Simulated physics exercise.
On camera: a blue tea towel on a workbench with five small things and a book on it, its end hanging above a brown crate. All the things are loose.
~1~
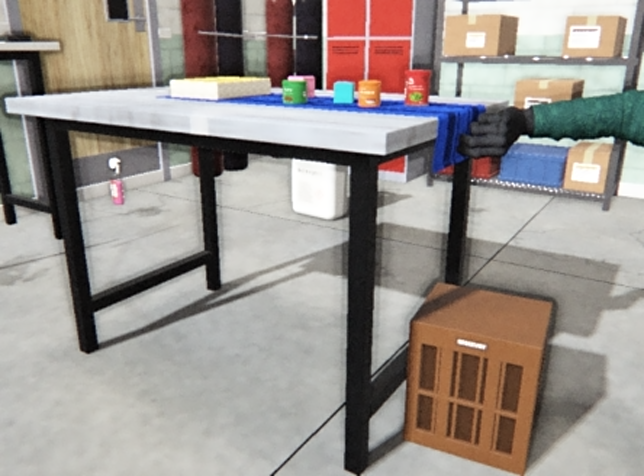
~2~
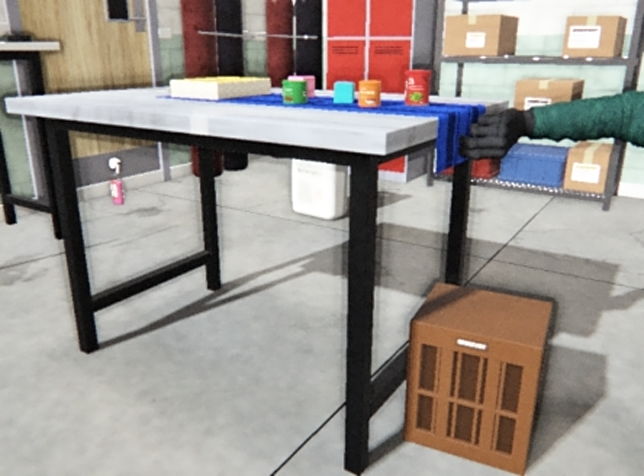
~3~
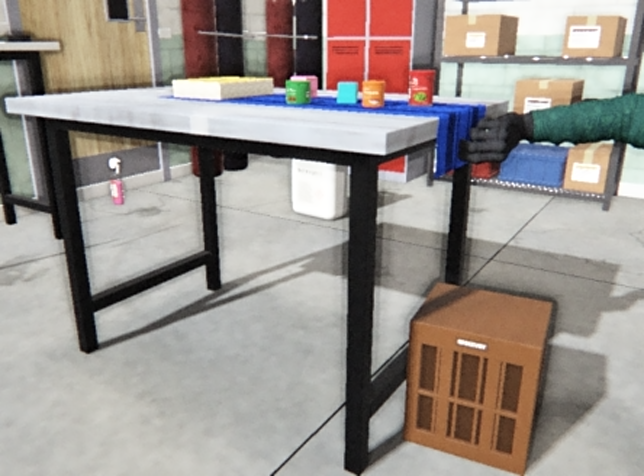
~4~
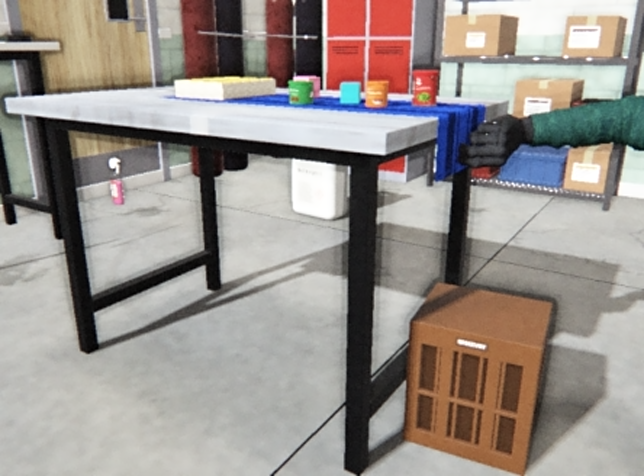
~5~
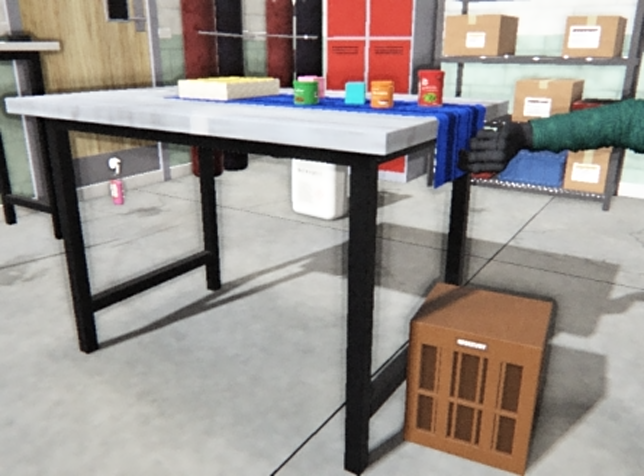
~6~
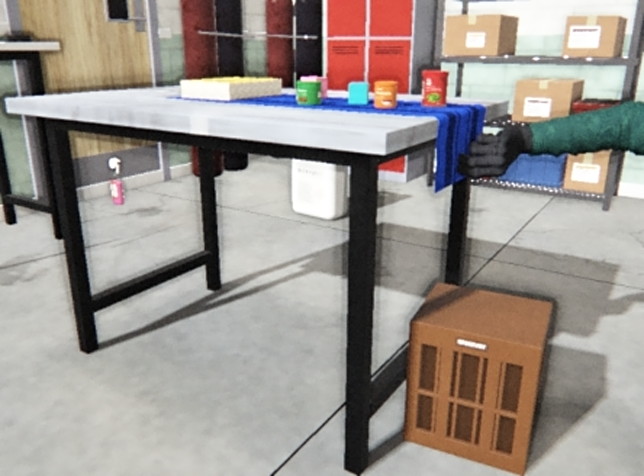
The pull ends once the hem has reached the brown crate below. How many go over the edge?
It carries off three.
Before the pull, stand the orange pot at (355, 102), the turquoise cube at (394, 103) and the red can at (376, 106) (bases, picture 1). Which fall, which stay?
The orange pot tumbles off, the turquoise cube falls, the red can goes over.
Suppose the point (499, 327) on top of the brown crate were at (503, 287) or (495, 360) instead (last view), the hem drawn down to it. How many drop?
Then 2 and 4.
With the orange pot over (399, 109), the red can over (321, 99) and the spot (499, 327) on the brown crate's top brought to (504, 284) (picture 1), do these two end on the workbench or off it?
The orange pot is carried off; the red can keeps its place on top.
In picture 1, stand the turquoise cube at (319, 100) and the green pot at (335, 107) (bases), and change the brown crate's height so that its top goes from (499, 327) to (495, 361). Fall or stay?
The turquoise cube is carried off, the green pot falls.
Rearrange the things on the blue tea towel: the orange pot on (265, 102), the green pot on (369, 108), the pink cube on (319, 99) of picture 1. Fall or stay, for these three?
The orange pot holds on; the green pot is carried off; the pink cube keeps its place on top.
A little later, hem near (457, 223); red can gone.
Next, hem near (455, 281); red can and orange pot gone.
When it is over, hem on the crate; red can, orange pot and turquoise cube gone. The answer is three.
